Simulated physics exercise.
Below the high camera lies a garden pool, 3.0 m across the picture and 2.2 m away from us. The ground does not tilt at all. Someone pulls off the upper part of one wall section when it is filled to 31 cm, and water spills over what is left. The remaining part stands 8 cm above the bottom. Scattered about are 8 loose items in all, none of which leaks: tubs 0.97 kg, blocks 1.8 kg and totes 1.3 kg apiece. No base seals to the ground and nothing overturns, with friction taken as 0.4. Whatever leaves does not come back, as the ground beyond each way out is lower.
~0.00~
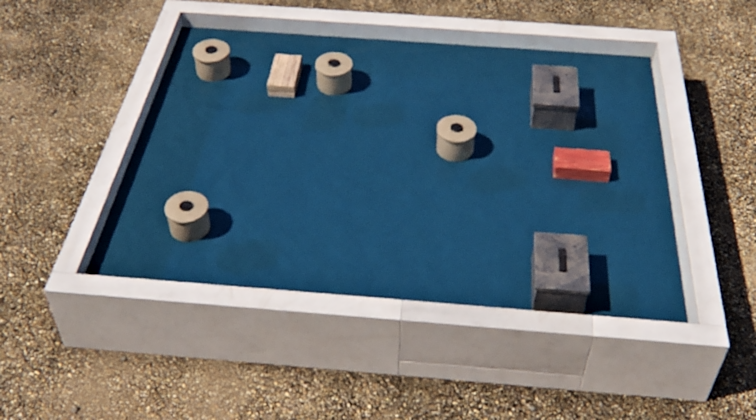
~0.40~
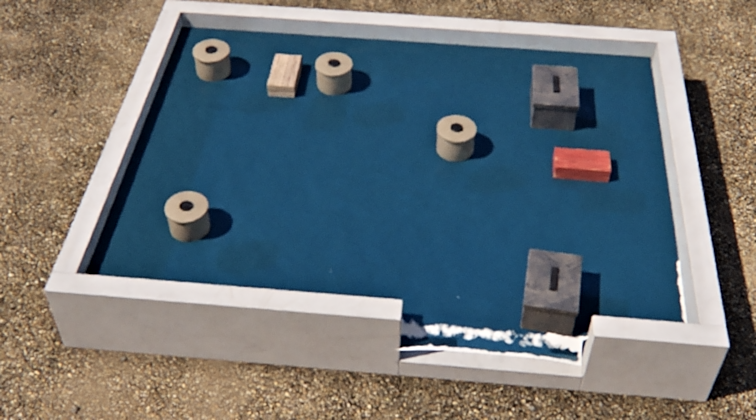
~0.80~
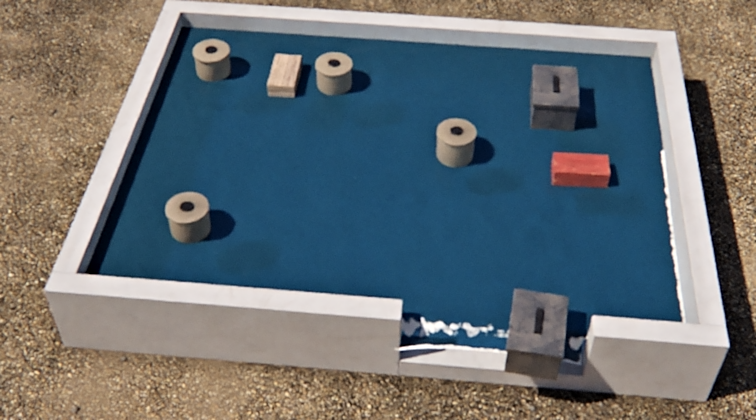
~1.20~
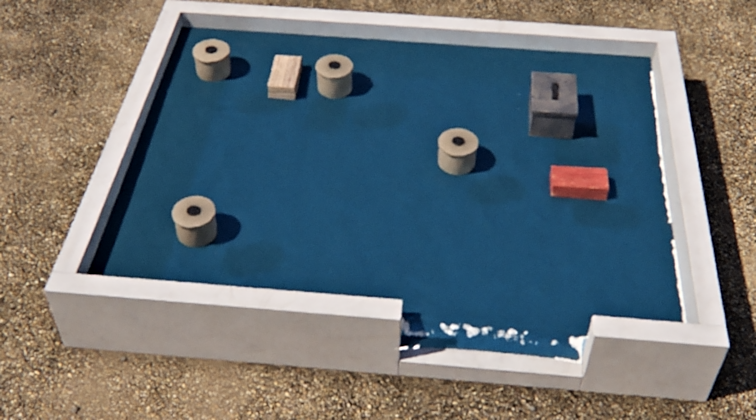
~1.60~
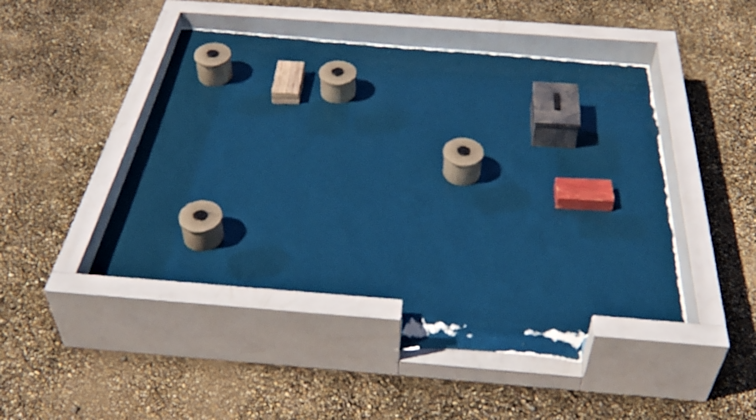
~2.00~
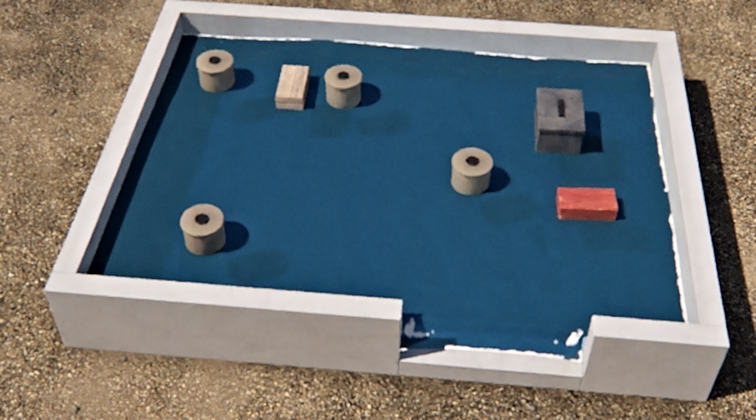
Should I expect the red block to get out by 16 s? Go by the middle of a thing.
Result - red block is washed out.
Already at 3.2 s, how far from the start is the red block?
Roughly 40 centimetres by that point.
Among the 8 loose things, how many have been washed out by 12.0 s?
I make it 3.
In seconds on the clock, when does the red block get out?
Somewhere near 7.0 s.
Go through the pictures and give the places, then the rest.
The red block at (583, 159), afloat; about 2040 L in view; 0 of 8 have shifted, in the first frame.
The red block at (583, 159), afloat; 31 cm deep round most things; 1 of 8 have shifted, in the second frame.
The red block at (582, 164) floats; 31 cm deep round most things; 1 of 8 have shifted, in the third frame.
The red block at (580, 177) floats, 11 cm from its start; about 1910 L in view; 3 of 8 have shifted, in the fourth frame.
The red block at (585, 189), afloat, 20 cm from its start; 28 cm deep round most things; 6 of 8 have shifted, in the fifth frame.
The red block at (588, 199) floats, 28 cm from its start; about 1810 L in view; 8 of 8 have shifted, in the sixth frame.
After 3.2 s the red block is near (587, 217), 0.4 m from its start, afloat; 1 of 8 are out; 7 afloat.
After 7.2 s the red block has gone out; 2 of 8 are out; 6 afloat.
After 12.0 s the red block has gone out; 3 of 8 are out; 5 afloat.
After 16.0 s the red block has gone out; 3 of 8 are out; 5 afloat.
